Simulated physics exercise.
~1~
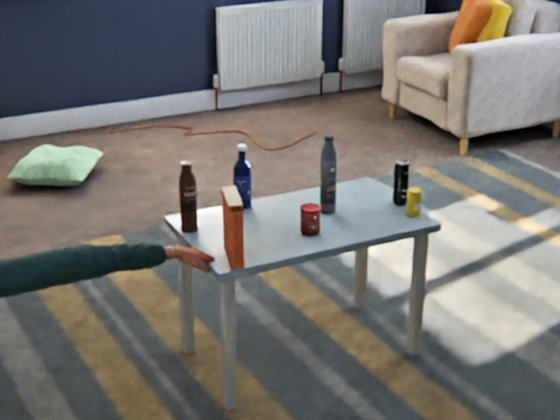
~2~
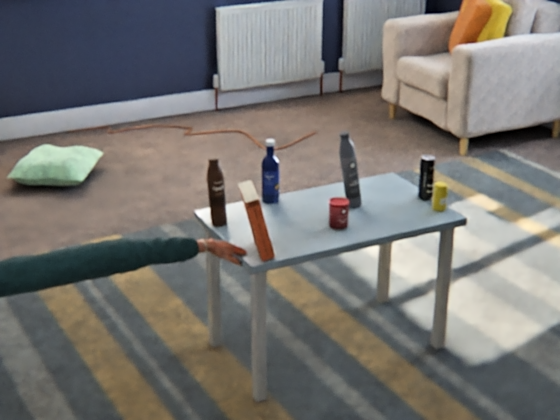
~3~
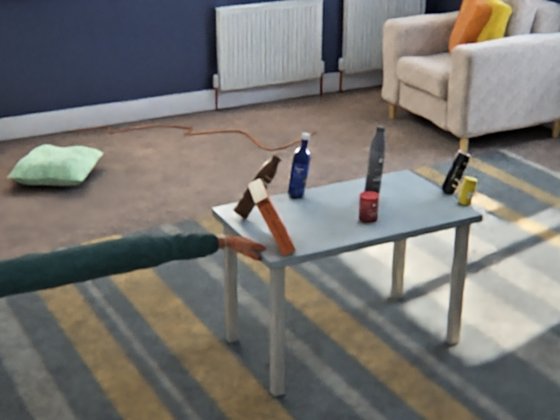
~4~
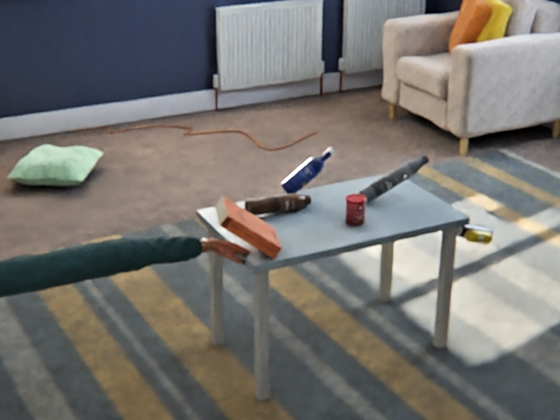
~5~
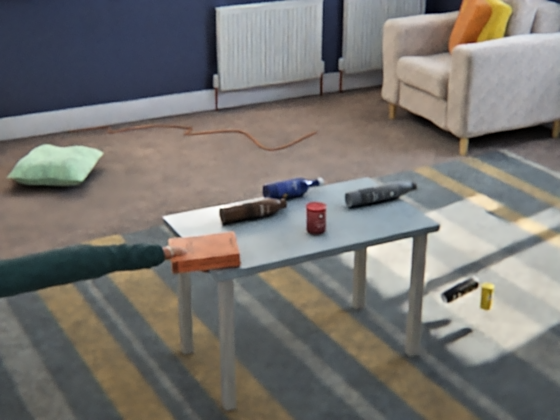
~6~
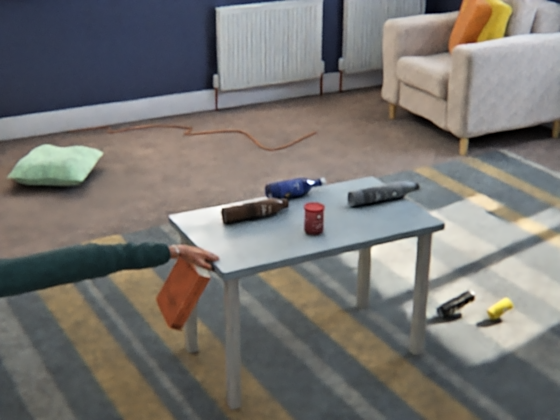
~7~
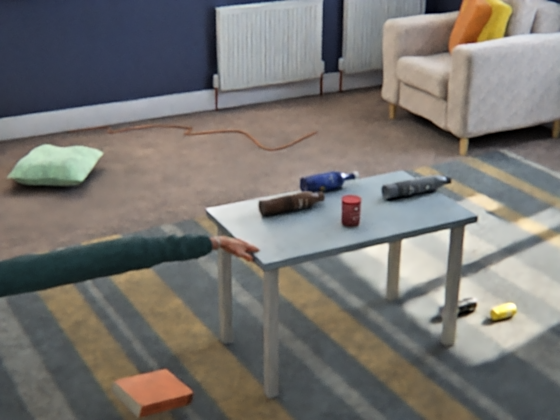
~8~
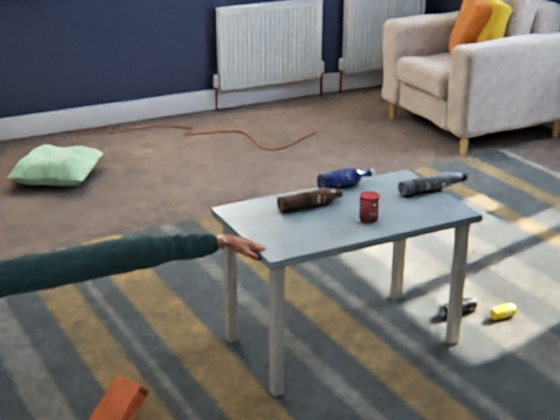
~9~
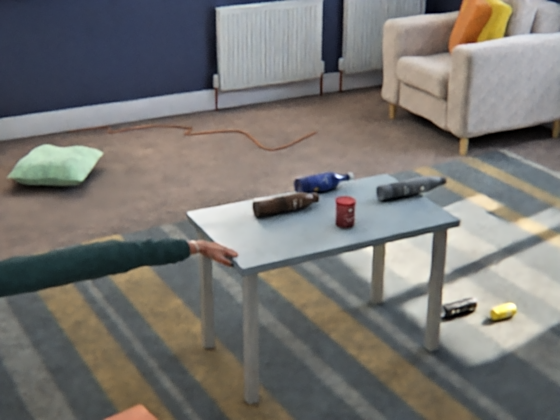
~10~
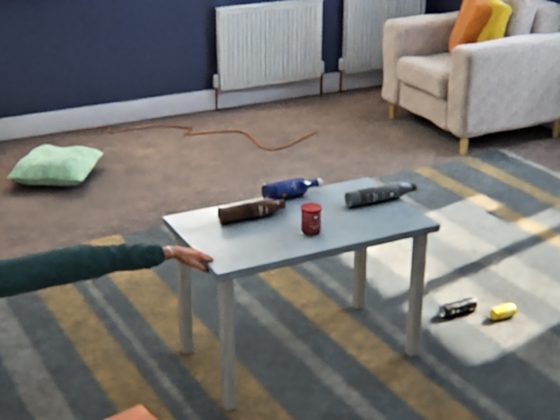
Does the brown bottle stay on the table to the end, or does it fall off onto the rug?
The brown bottle stays on the table, though it ends up lying on its side.
